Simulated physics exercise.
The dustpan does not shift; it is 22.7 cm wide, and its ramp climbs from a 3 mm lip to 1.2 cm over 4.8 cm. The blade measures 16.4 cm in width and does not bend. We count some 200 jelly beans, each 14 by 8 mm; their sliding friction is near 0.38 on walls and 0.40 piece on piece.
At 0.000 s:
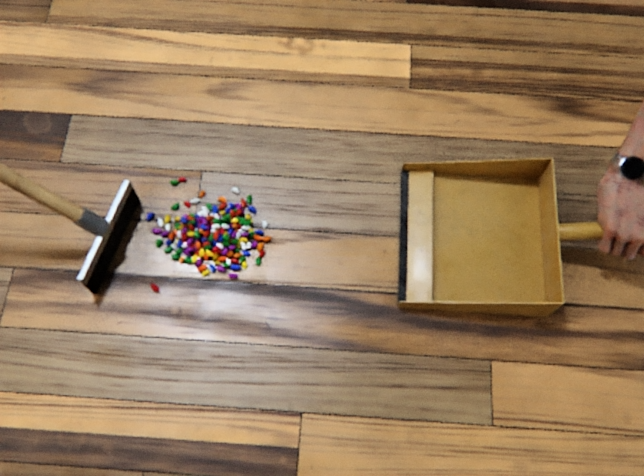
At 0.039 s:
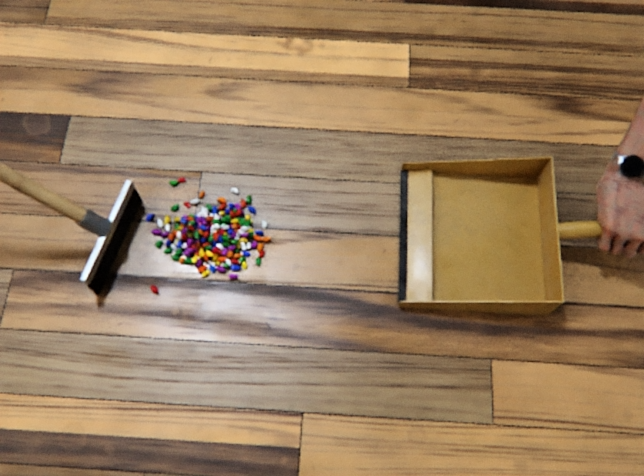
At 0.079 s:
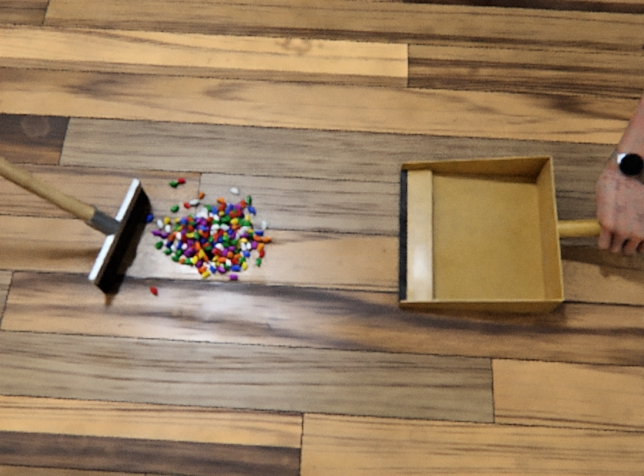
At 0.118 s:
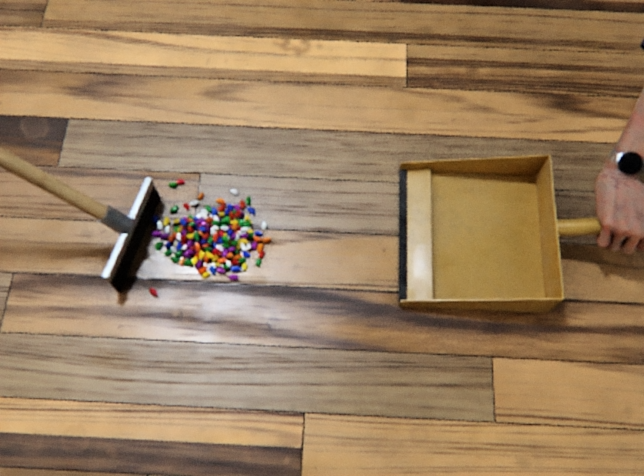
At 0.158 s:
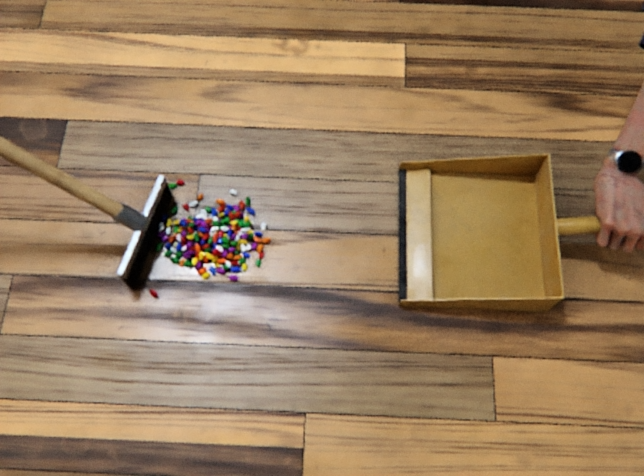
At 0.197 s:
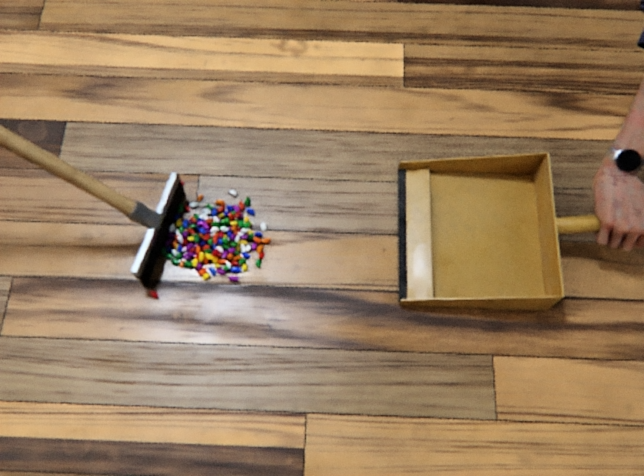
A hand held a tan dustpan still on the wooden floor while a broom at the left slid a short way right, reaching the pile of colorful jelly beans and nudging its near edge.
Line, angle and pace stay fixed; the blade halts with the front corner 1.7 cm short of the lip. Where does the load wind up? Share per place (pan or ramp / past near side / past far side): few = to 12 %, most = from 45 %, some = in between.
Shares - pan: Few, near side: Few, far side: Few.
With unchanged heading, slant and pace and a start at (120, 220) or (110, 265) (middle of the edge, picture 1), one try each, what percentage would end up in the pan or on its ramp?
0 and 5 per cent, roughly.
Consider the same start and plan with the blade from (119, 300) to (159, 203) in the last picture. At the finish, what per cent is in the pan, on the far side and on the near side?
Pan 0; far 0; near 35.
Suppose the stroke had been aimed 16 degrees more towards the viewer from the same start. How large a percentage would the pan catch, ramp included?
Pan plus ramp: Some 20 %.
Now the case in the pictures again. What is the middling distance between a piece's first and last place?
Near 20 cm.
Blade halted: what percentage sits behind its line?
Around 50 in a hundred.
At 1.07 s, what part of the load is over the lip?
Roughly 0 in a hundred.
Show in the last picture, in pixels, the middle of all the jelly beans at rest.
Approximately (351, 249) in the last picture.
After 0.52 s, middle of the blade 20 cm from the lip; 0 % over the lip, far side 0 %, near side 5 %.
After 0.74 s, middle of the blade 10 cm from the lip; 0 % over the lip, far side 5 %, near side 5 %.
After 1.07 s, middle of the blade 4 cm from the lip; 0 % over the lip, far side 5 %, near side 5 %.
In the end, at 2.7 s, pan 0 %, near side 5 %, far side 5 %, in front of the lip or behind the blade 85 %.
